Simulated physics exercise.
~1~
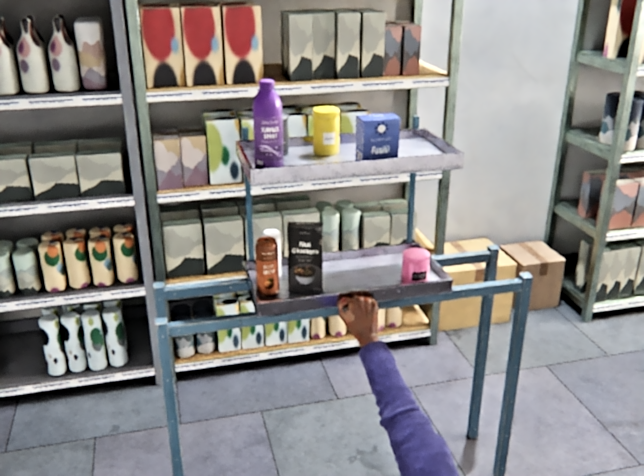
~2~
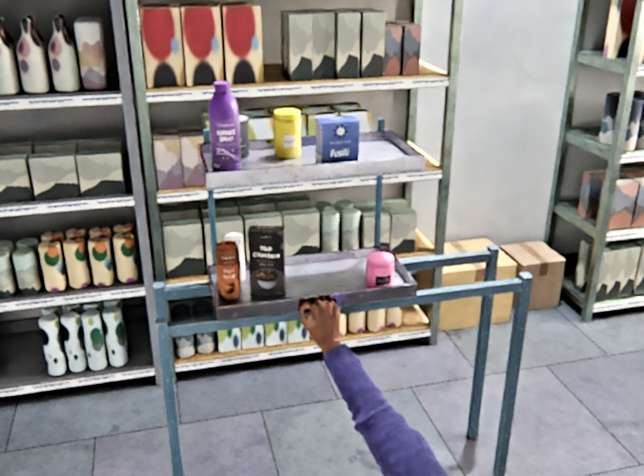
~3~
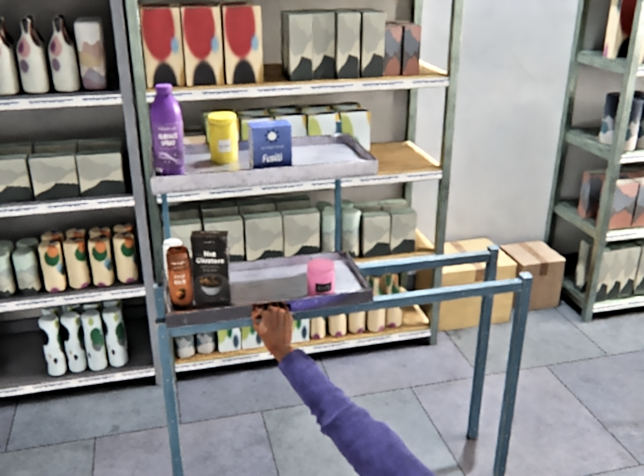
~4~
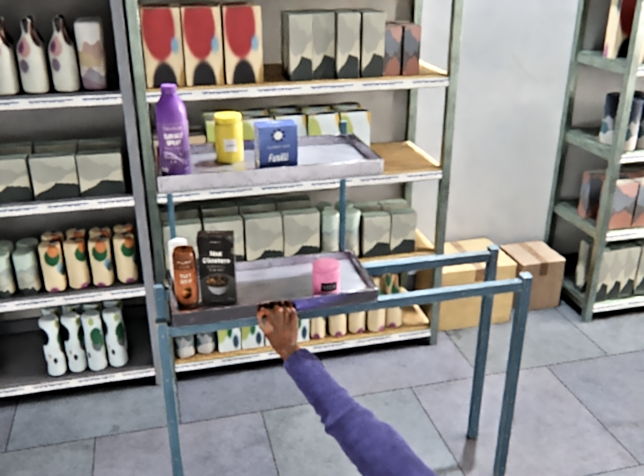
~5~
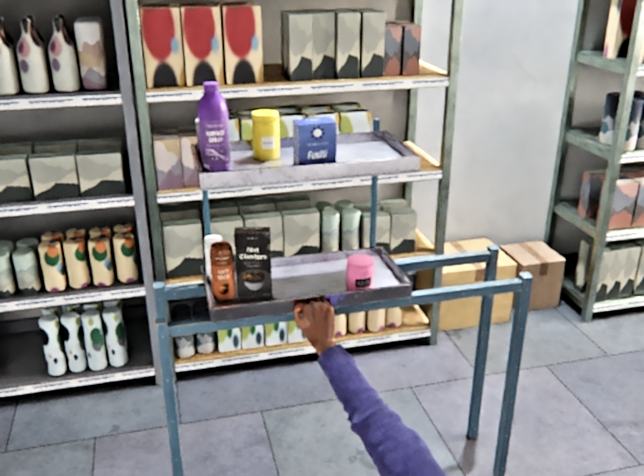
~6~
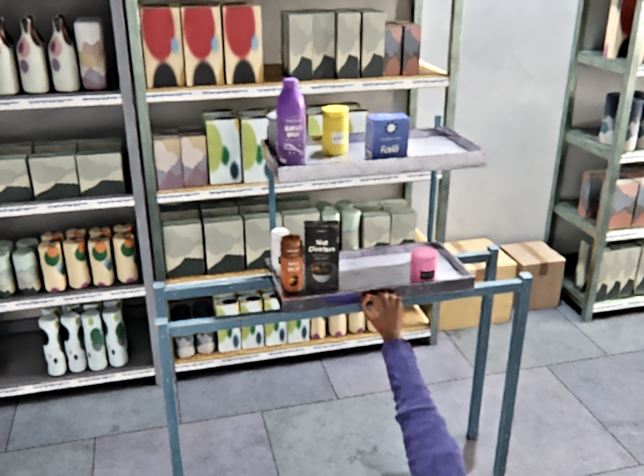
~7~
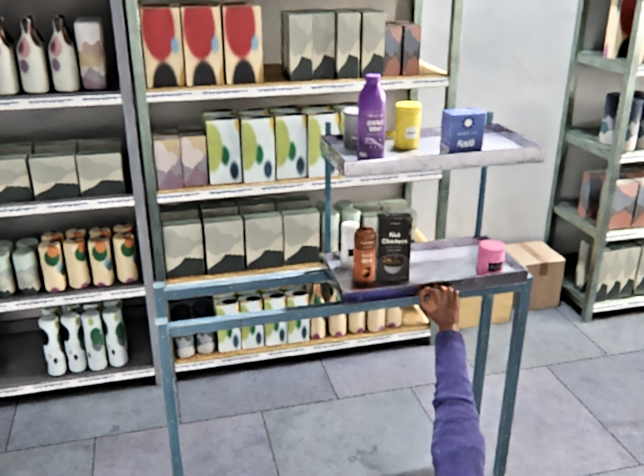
A purple-sleeved arm slides a two-tier tray along blue rails in a shop aisle, seen from slightly above with packed shelves behind. On the upper tier stand a purple bottle, a yellow jar and a blue packet, with a grey container behind; below are an orange-brown container, a black packet, a white bottle and a pink jar. The hand first pushes the tray left to the end of the rails. It then draws the tray back rightward, past where it began, to the right end. The items finish upright and still aboard, the hand at the tray's edge.
